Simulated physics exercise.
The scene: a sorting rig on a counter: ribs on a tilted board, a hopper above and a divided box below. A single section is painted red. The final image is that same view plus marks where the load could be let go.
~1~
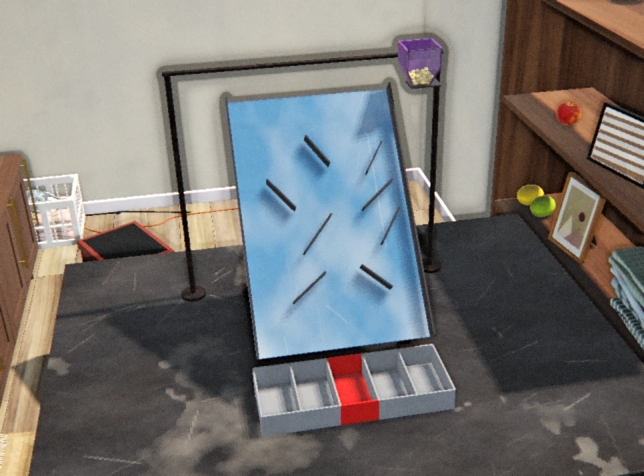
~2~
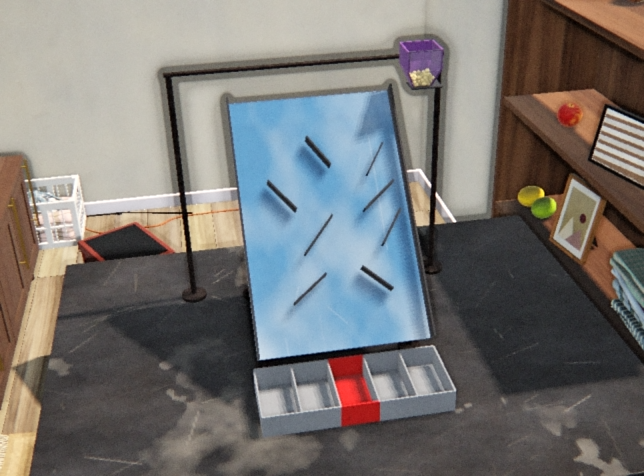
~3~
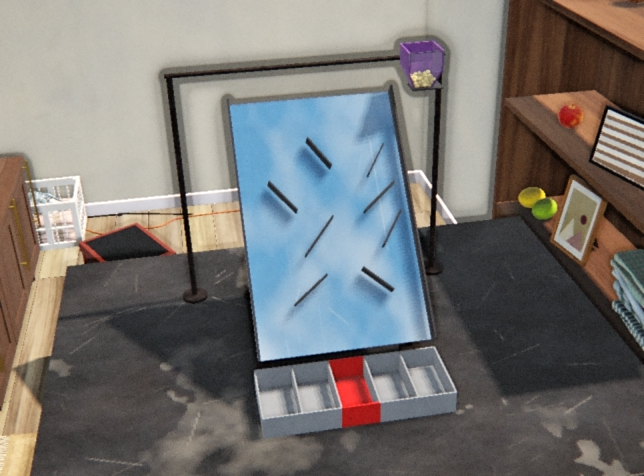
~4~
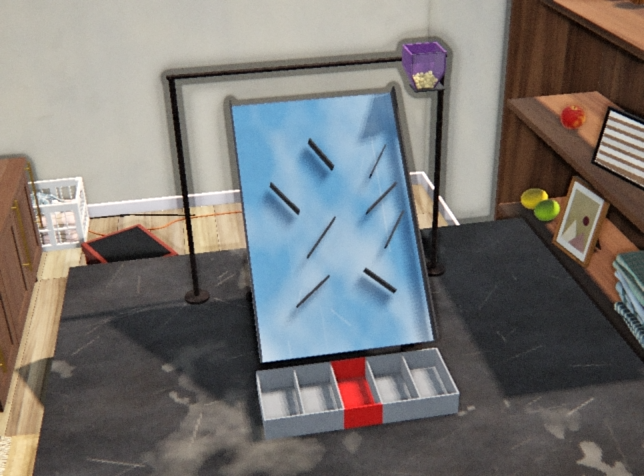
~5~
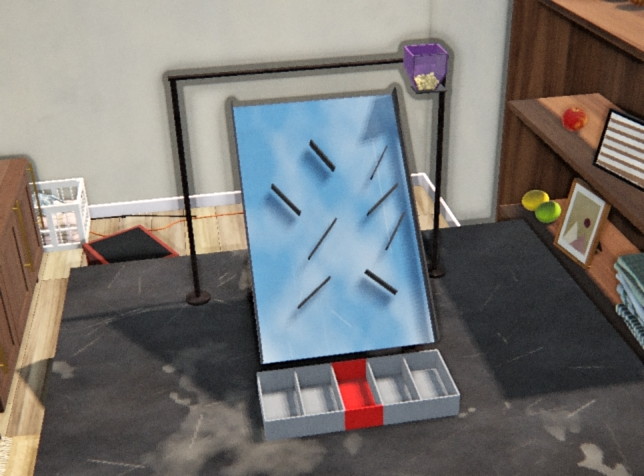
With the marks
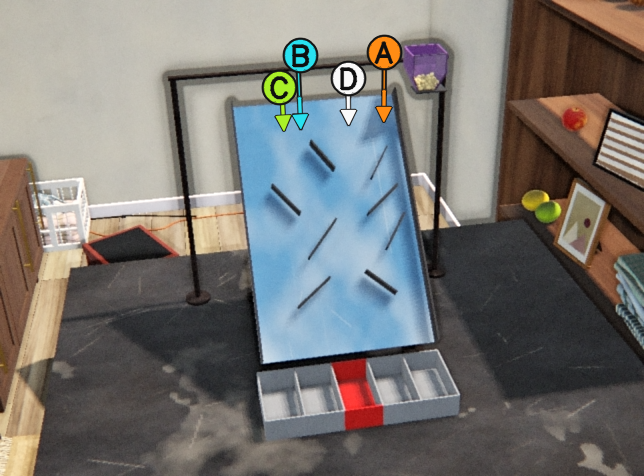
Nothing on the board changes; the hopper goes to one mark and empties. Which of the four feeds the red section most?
D beats the others.
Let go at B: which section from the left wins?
The first from the left.
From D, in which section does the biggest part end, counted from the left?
The third.
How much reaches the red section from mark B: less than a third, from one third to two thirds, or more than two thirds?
It is less than a third.
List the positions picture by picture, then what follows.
The first picture shows hopper at (419, 76), soya beans, door shut.
The second picture shows ribs (306, 136) to (331, 164), (369, 172) to (383, 142), (268, 180) to (297, 209).
The third picture shows ribs (366, 209) to (394, 181), (306, 254) to (333, 215), (385, 244) to (401, 209).
The fourth picture shows ribs (298, 305) to (329, 275), (365, 268) to (397, 290).
The fifth picture shows red section at (364, 416), number 3 of 5 from the left.
On the marked copy, mark A meets the board at (383, 116); mark B meets the board at (300, 123); mark C meets the board at (283, 125); mark D meets the board at (348, 119).
With A, about a quarter in the red section, about two thirds in other sections, a small part outside the box.
With B, a stray few in the red section, nearly all in other sections.
With C, a stray few in the red section, nearly all in other sections.
With D, about half in the red section, about a third in other sections, a small part outside the box.
